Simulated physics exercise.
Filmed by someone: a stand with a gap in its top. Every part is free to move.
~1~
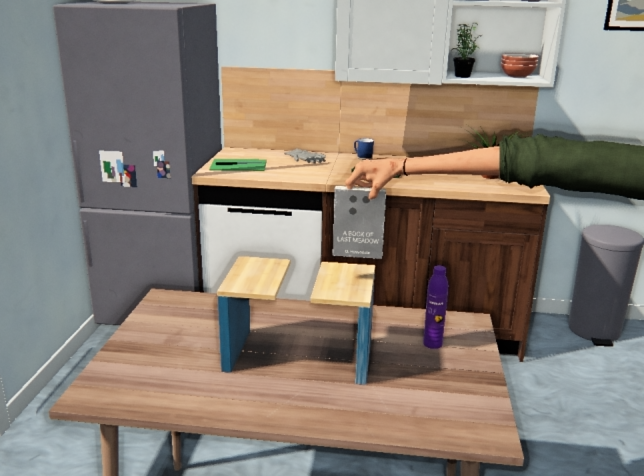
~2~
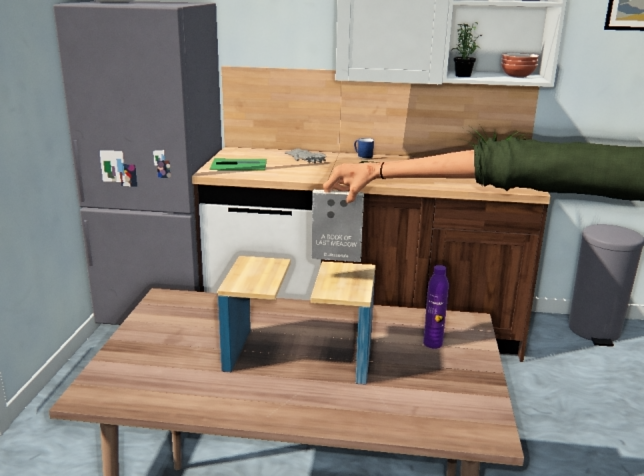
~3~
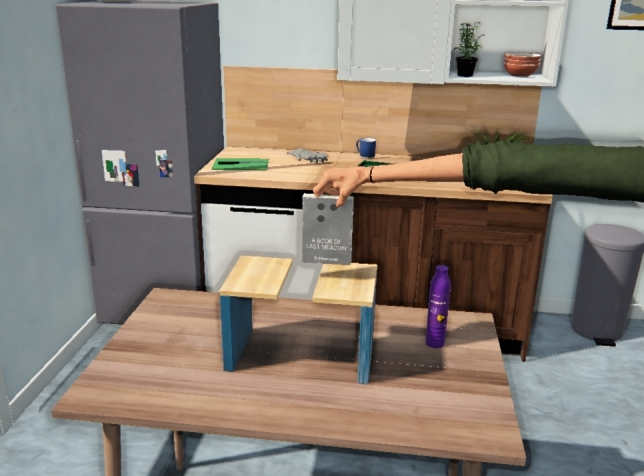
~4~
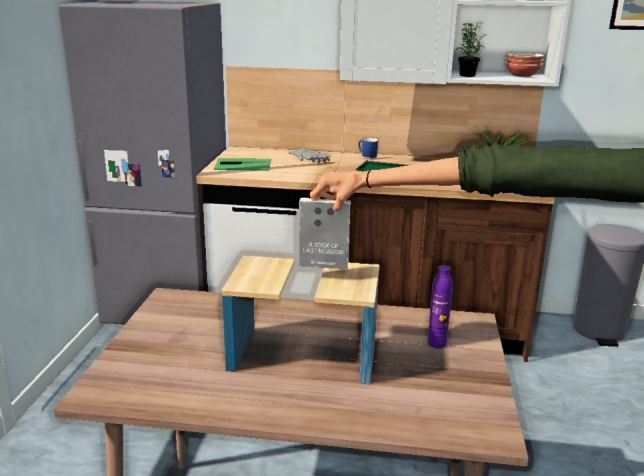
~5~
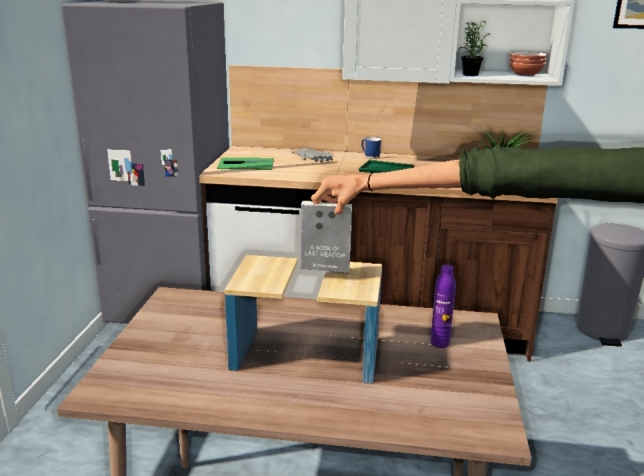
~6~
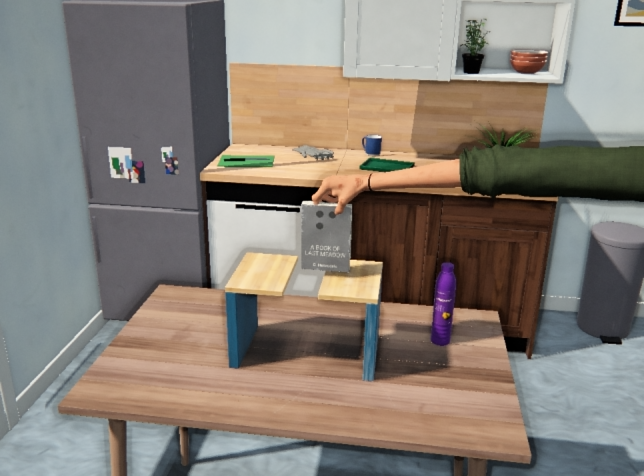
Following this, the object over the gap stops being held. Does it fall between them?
It is kept up.
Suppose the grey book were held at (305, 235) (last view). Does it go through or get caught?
In that case it gets jammed.
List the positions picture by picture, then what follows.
Being brought over the gap; grey book (359, 223); purple bottle (436, 307), in the first picture.
Being brought over the gap; grey book (337, 226); purple bottle (437, 307), in the second picture.
Being brought over the gap; grey book (327, 230); purple bottle (439, 306), in the third picture.
Being brought over the gap; grey book (324, 234); purple bottle (441, 307), in the fourth picture.
Being brought over the gap; grey book (326, 237); purple bottle (444, 306), in the fifth picture.
Held still over the gap; grey book (326, 237); purple bottle (444, 304), in the sixth picture.
Then, 0.20 s after the last picture, grey book slid a little near (326, 243).
Then, 0.60 s after the last picture, grey book resting near (325, 245).
At rest, both in place. Seen from the same camera at the end, grey book near (326, 244). The book stays on top.
